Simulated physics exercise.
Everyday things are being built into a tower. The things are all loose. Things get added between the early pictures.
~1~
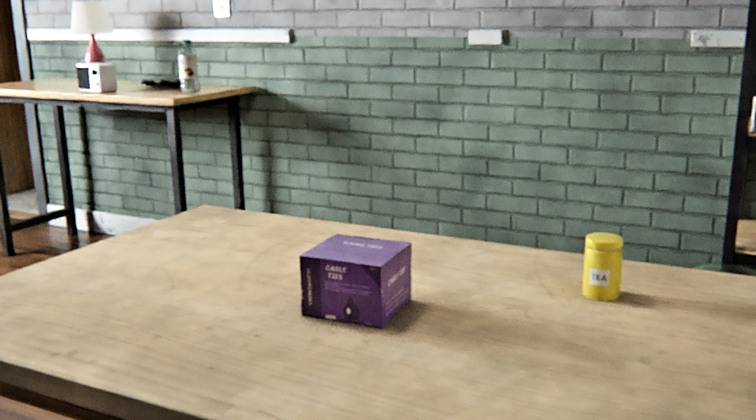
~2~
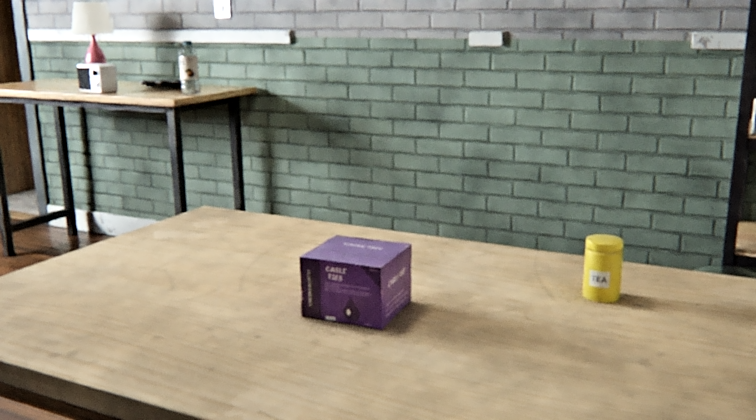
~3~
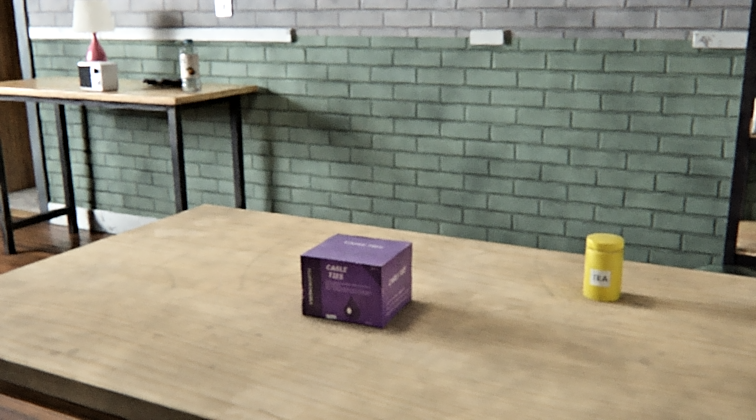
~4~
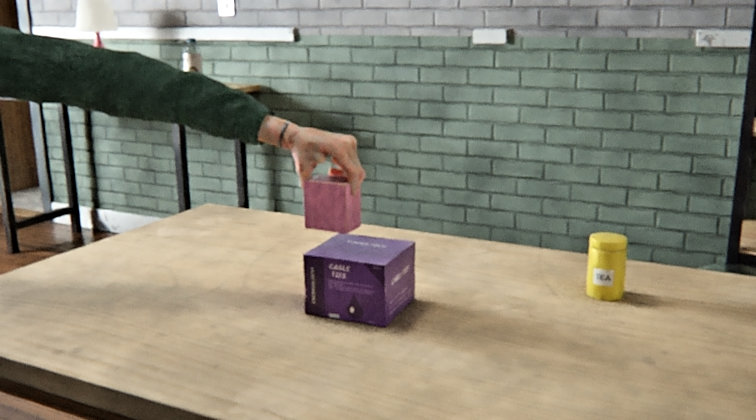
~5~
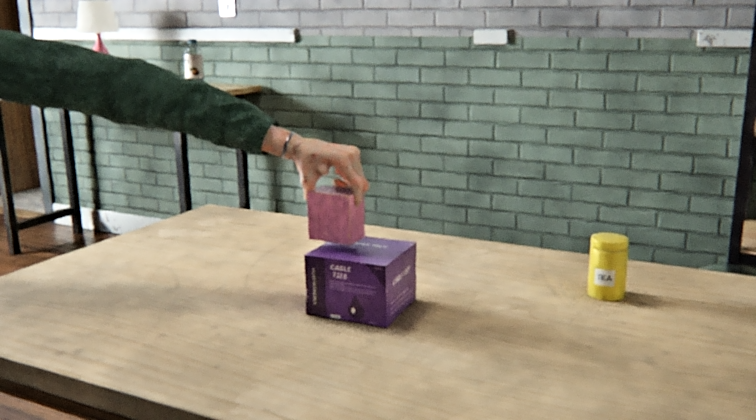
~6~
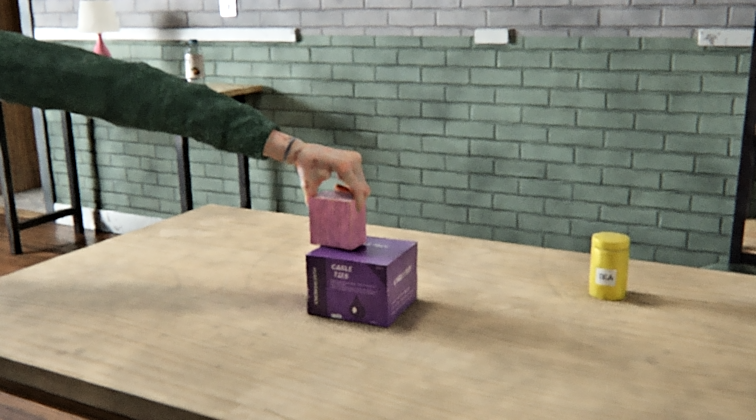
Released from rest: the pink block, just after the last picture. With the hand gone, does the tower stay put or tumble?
Turns out it stands firm.
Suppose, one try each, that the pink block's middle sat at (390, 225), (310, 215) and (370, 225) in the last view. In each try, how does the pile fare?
Stays standing, topples over, stays standing.
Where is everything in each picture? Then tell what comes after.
In the first picture, the last thing is not in view yet; purple box (357, 278).
In the second picture, the last thing is not in view yet; purple box (357, 279).
In the third picture, the last thing is not in view yet; purple box (358, 278).
The fourth picture shows still above its spot; pink block (332, 203); purple box (361, 277).
The fifth picture shows still above its spot; pink block (336, 214); purple box (362, 278).
The sixth picture shows in place under the hand; pink block (338, 220); purple box (363, 277).
Then, 0.60 s on from there, no change.
Then, 1.60 s on from there, pink block resting near (337, 220).
In the end, all 3 unmoved. At the end, from the last picture's camera, pink block near (337, 220). The pile keeps its balance.
